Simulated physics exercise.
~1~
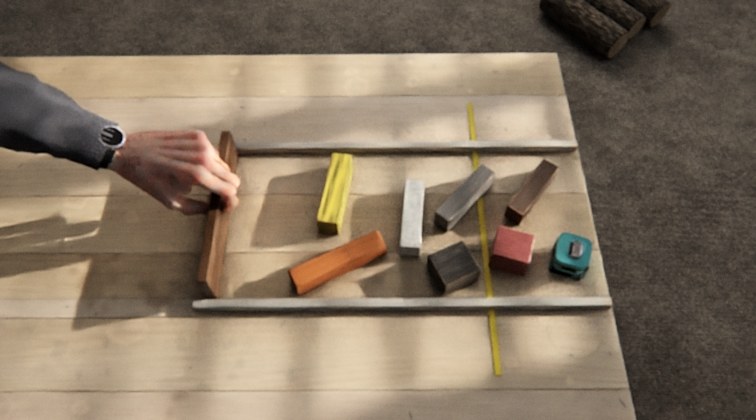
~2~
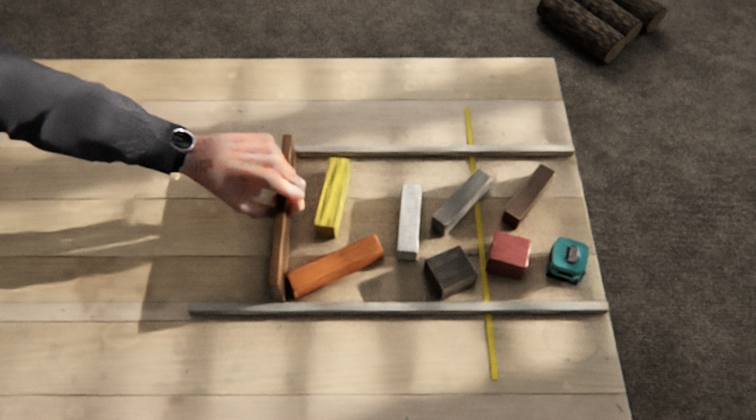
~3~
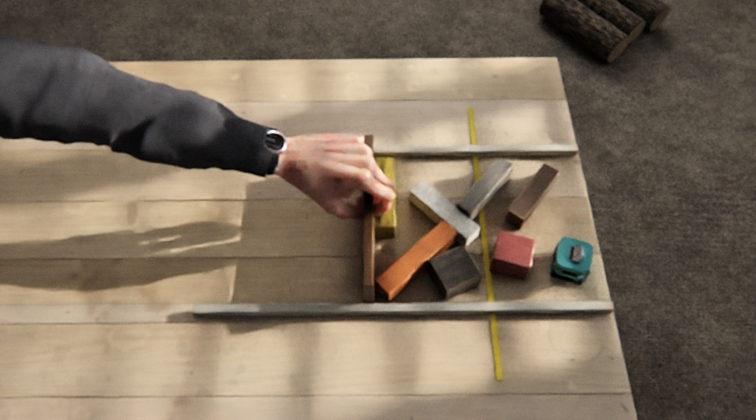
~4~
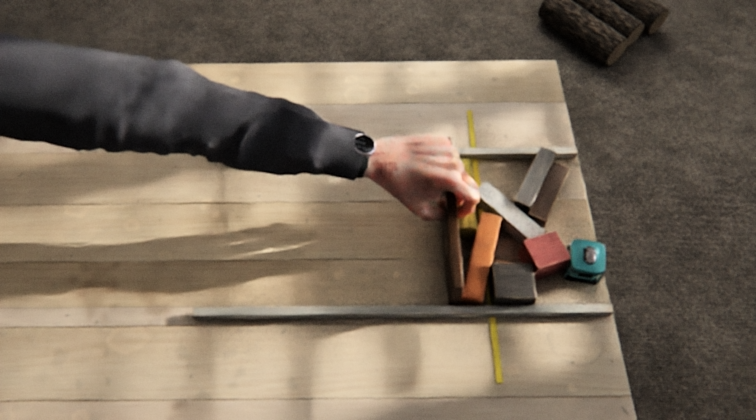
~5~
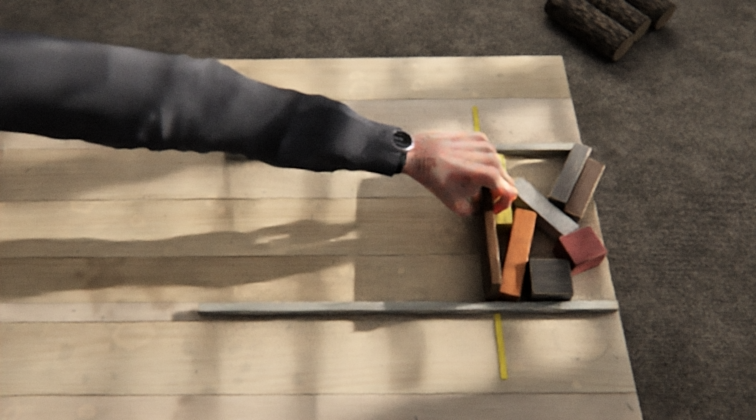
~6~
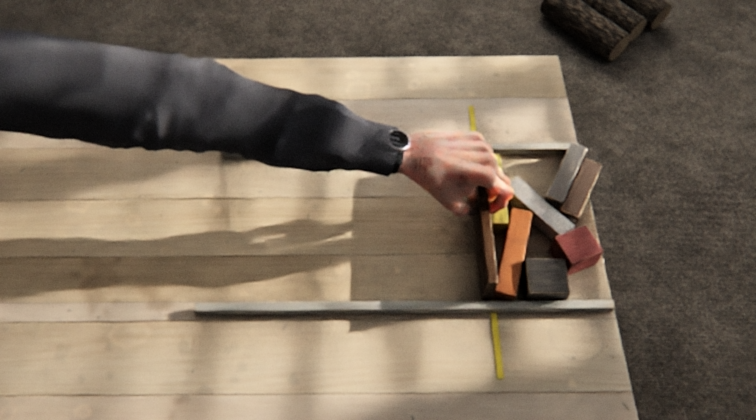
Hand sliding an upright wooden board rightward across a table, bunching coloured blocks together as a turquoise case drops off the edge.
